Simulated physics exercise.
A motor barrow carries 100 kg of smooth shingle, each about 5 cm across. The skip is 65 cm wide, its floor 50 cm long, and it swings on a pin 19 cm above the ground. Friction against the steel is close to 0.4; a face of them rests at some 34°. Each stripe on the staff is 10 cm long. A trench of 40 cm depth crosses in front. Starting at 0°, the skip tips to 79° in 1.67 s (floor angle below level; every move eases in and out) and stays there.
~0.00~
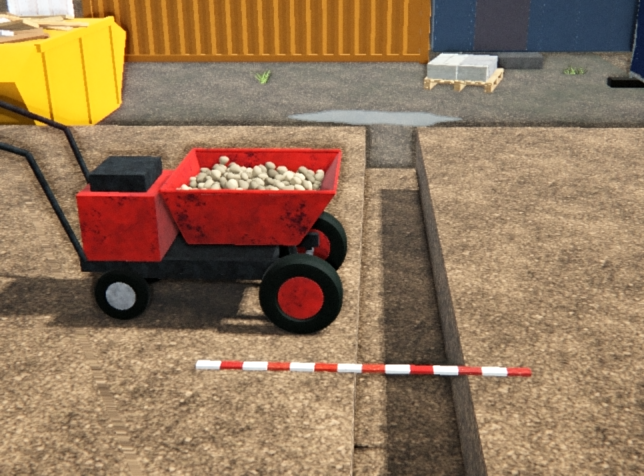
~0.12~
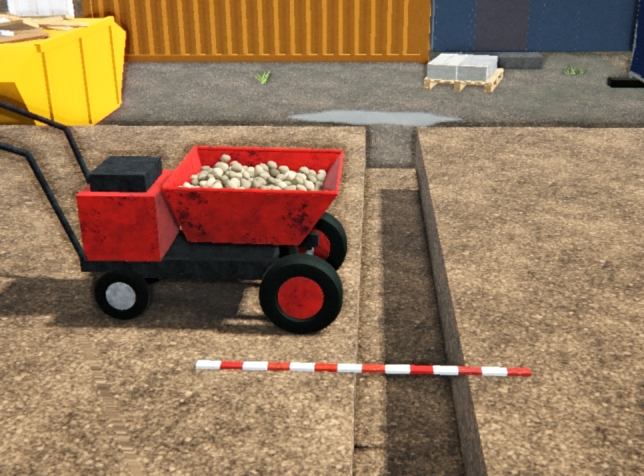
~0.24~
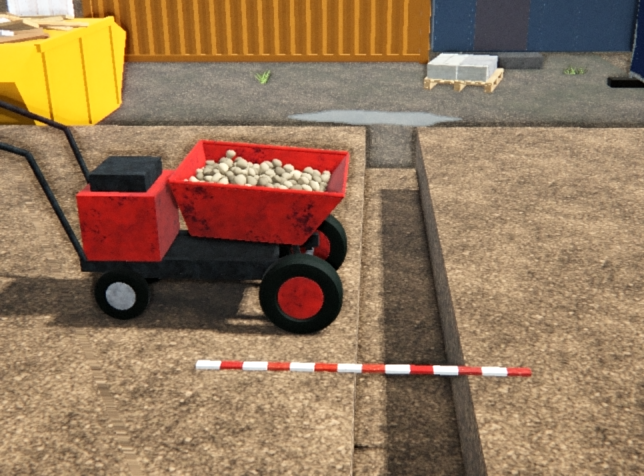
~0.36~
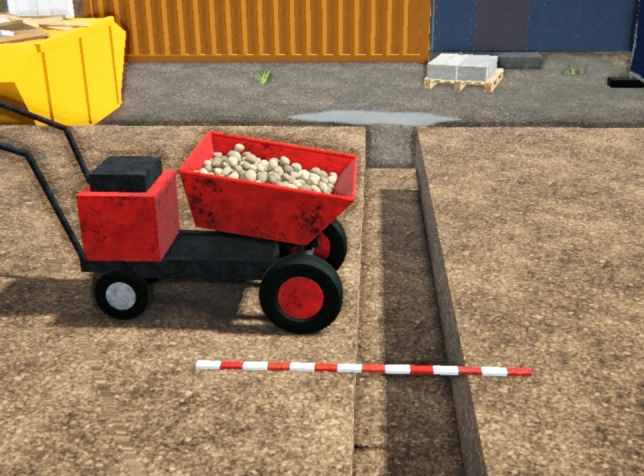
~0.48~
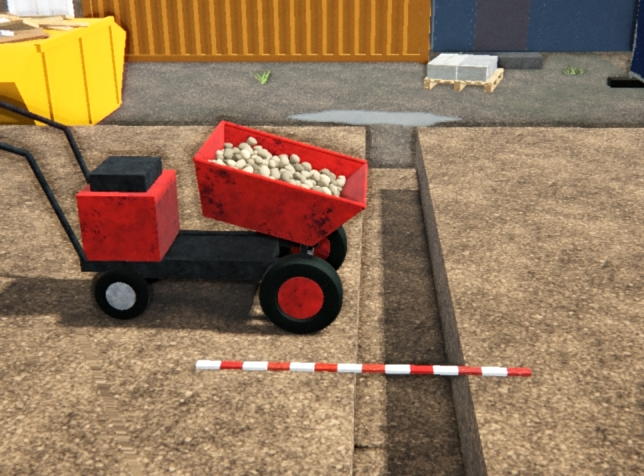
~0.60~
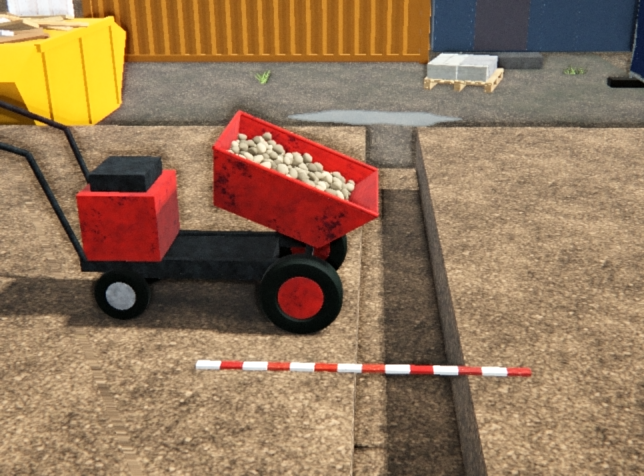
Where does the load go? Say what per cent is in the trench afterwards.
Roughly 66 per cent ends in the trench.
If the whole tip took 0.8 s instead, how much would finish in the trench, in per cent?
In that case some 50 per cent.
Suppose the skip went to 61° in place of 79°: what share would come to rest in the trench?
It would be near 55 per cent.
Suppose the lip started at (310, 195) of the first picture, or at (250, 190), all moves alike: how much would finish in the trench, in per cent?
Near 95 per cent from the first place, 100 from the second.
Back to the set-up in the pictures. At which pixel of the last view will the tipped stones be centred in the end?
Their middle is at about (437, 361).
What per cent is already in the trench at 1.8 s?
Some 45 per cent.
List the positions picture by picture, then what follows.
The first picture shows lip at (335, 193), floor tilted 0°, highest stones at (230, 172).
The second picture shows lip at (337, 194), floor tilted 1°, highest stones at (232, 171); the stones move at 0.1 m/s on average.
The third picture shows lip at (343, 196), floor tilted 4°, highest stones at (232, 167); the stones move at 0.3 m/s on average.
The fourth picture shows lip at (353, 200), floor tilted 9°, highest stones at (233, 160); the stones move at 0.4 m/s on average.
The fifth picture shows lip at (365, 207), floor tilted 16°, highest stones at (237, 153); the stones move at 0.5 m/s on average.
In the sixth picture, the skip is at 23°, its lip at (377, 216); the top of the load is at (253, 146); the stones move at 0.5 m/s on average.
After 1.2 s the floor is at 67°; 95 % in the skip, 4 % in the trench; the foremost stones are at (450, 283).
After 1.8 s the floor is at 79°; 25 % in the skip, 44 % in the trench, 31 % past the trench; the foremost stones are at (573, 316).
After 2.1 s the floor is at 79°; 3 % in the skip, 61 % in the trench, 36 % past the trench; the foremost stones are at (604, 311).
After 4.1 s the floor is at 79°; 0 % in the skip, 66 % in the trench, 34 % past the trench; the foremost stones are at (606, 311).
